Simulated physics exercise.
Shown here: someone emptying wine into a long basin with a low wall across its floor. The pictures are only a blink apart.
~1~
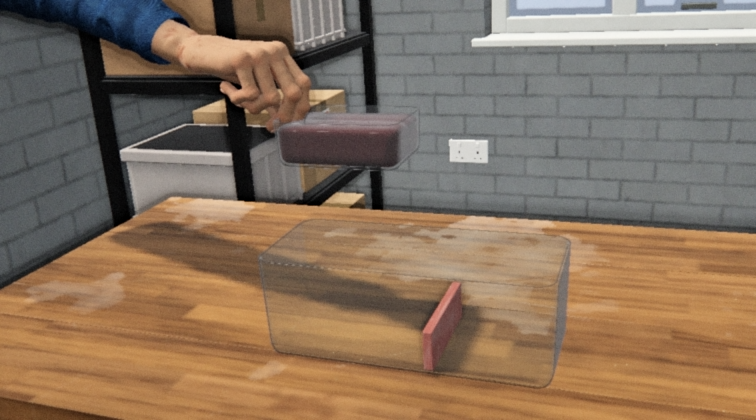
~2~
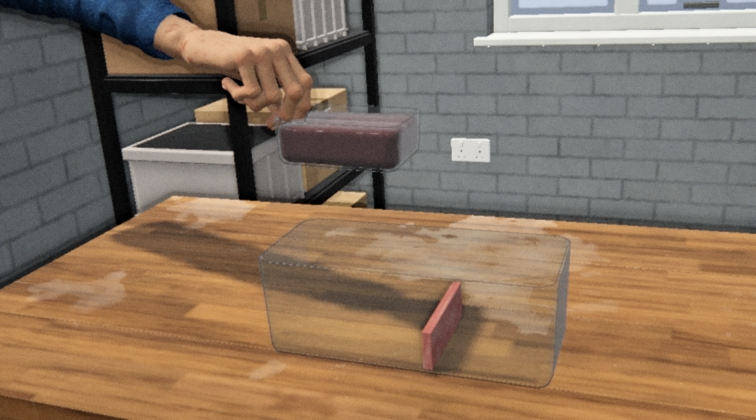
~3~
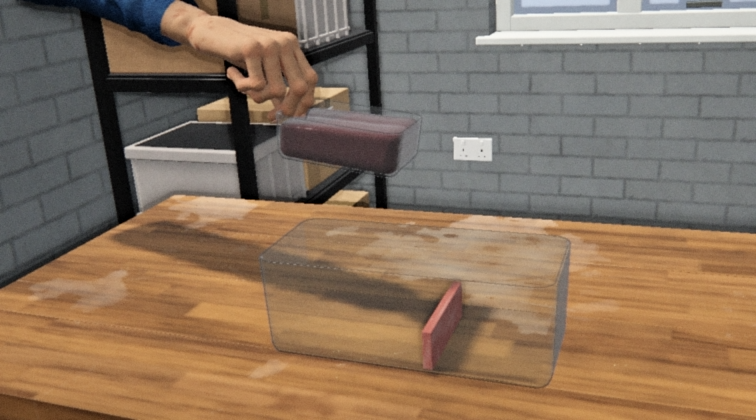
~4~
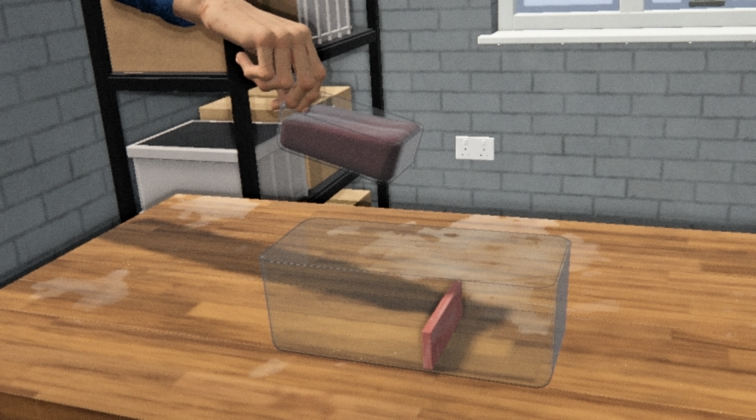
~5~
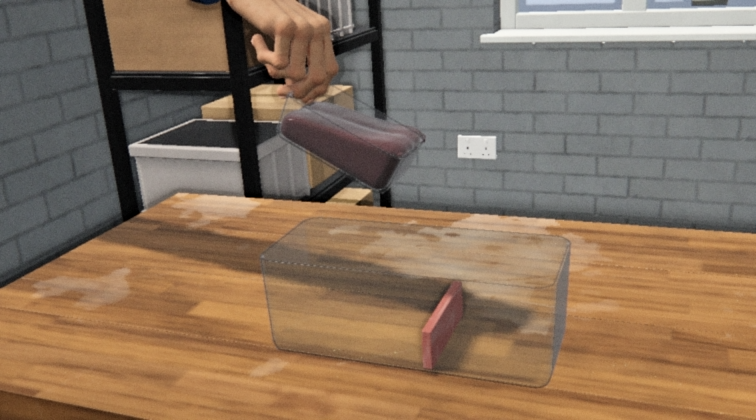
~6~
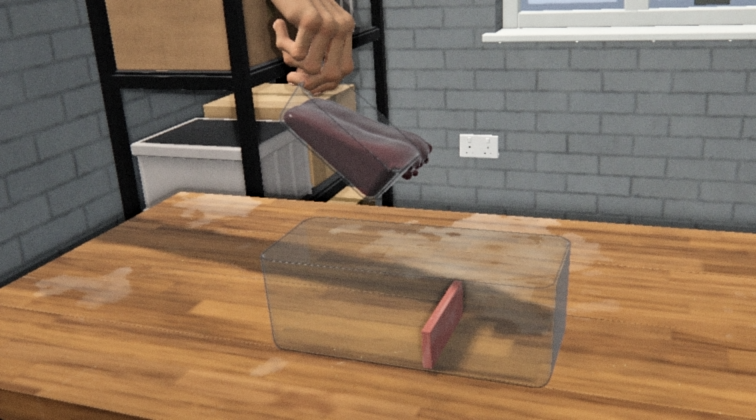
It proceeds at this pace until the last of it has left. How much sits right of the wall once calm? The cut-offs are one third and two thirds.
The centre band.
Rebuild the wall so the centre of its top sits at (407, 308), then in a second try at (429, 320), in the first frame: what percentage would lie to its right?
My guess is some 75 percent the first time and some 60 percent the second.
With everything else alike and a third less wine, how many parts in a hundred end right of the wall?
It comes to around 50 percent.
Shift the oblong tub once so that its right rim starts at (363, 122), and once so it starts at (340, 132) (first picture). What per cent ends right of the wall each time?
10 %, 10 %.
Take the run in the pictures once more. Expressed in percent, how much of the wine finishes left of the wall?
That share comes out near 40 percent.
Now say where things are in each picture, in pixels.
Tilt 0°; pouring edge (409, 118); surface from (293, 120) to (410, 123); the long basin's rim runs from (282, 240) to (564, 263); the wall's top is at (443, 307), in the first picture.
Tilt 2°; pouring edge (410, 120); surface from (294, 118) to (410, 124), in the second picture.
Tilt 7°; pouring edge (412, 127); surface from (296, 116) to (412, 127), in the third picture.
Tilt 16°; pouring edge (413, 137); surface from (297, 112) to (414, 131), in the fourth picture.
Tilt 28°; pouring edge (413, 150); surface from (298, 109) to (399, 134); 5 per cent is over the edge, in the fifth picture.
Tilt 41°; pouring edge (409, 164); surface from (301, 104) to (389, 136); 12 per cent is over the edge, in the sixth picture.
A moment on, the oblong tub is tipped right over and 8 per cent is still to pour, 24 is left of the wall and 52 right of it.
Next, the oblong tub is tipped right over and 1 per cent is still to pour, 30 is left of the wall and 54 right of it.
Then the oblong tub is tipped right over and 0 per cent is still to pour, 39 is left of the wall and 55 right of it.
Later the oblong tub is tipped right over and 0 per cent is still to pour, 41 is left of the wall and 55 right of it.
At rest 41 per cent lies left of the wall, 55 right of it and 4 outside.
